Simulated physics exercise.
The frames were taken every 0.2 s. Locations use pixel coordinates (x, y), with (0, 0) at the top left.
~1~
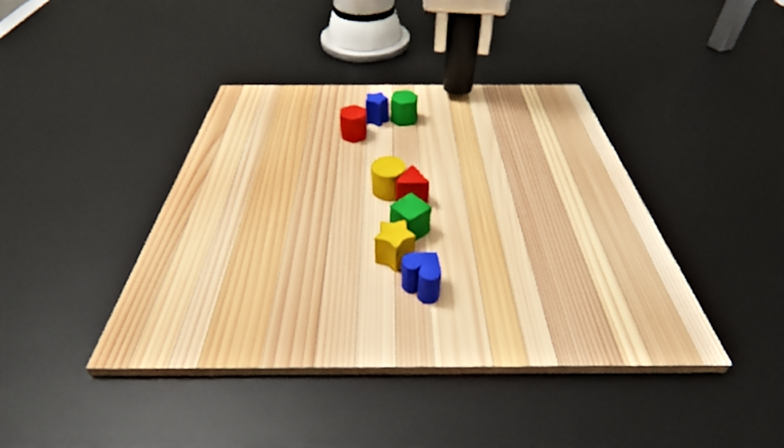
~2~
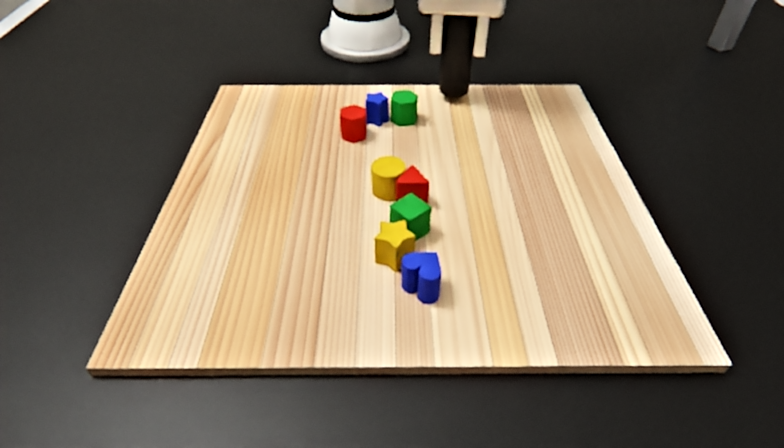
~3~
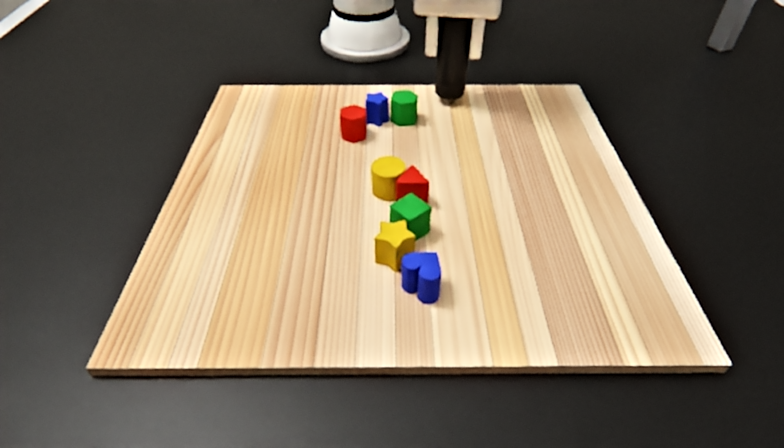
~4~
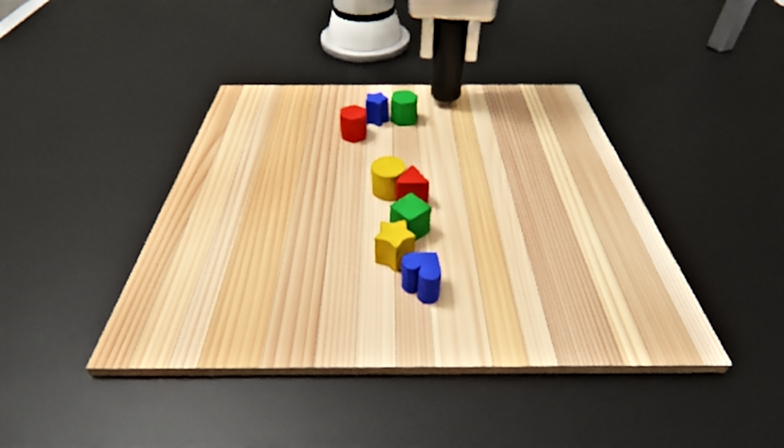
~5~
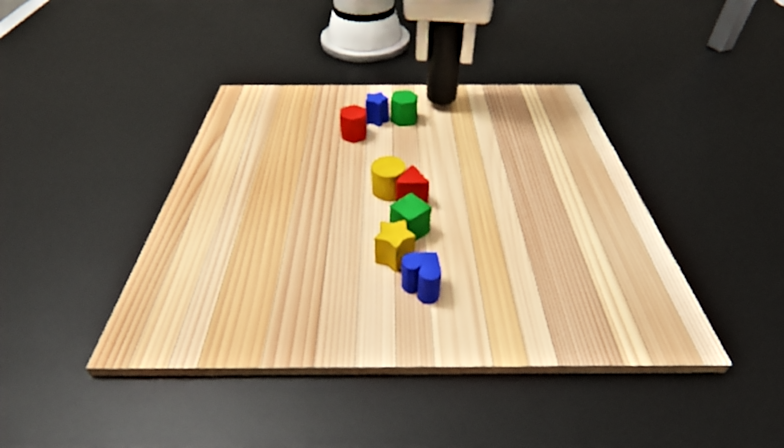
A robot arm moves its black rod slightly left near the still, colored blocks.
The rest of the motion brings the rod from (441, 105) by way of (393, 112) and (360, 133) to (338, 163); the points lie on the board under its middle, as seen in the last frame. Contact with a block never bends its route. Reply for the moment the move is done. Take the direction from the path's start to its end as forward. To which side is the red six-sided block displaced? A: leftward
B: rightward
A (leftward)
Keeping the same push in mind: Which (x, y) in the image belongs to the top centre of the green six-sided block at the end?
About (388, 114).
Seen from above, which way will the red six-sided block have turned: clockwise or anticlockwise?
Turns anticlockwise.
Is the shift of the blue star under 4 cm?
No, that is not what happens.
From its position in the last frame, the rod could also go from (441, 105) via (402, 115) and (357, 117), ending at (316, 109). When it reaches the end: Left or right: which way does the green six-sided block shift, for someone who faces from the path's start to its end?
It will end up to the left.
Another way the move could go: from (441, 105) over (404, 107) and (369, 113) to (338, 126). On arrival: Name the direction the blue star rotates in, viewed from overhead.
It ends up turned anticlockwise.
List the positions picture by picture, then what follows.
In the first frame, rod tip (458, 88); block tops, red six-sided block (353, 112); blue star (376, 97); yellow circular block (389, 166); green six-sided block (404, 96).
In the second frame, rod (454, 91); blocks unchanged.
In the third frame, rod (450, 93); blocks unchanged.
In the fourth frame, rod (445, 95); blocks unchanged.
In the fifth frame, rod (441, 98); red six-sided block (353, 112); blue star (376, 97); yellow circular block (389, 166); green six-sided block (404, 96).
What follows on the original path. One third of the way, rod (392, 105); blue star (369, 100), turned 55° clockwise; green six-sided block (390, 104), turned 45° anticlockwise.
Two thirds of the way, rod (359, 126); red six-sided block (329, 132), turned 50° anticlockwise; blue star (335, 118), turned 65° clockwise; green six-sided block (388, 114), turned 110° anticlockwise.
At the end, rod (337, 156); red six-sided block (305, 149), turned 80° anticlockwise; blue star (315, 127), turned 130° clockwise; yellow circular block in place; green six-sided block (388, 114), turned 110° anticlockwise.
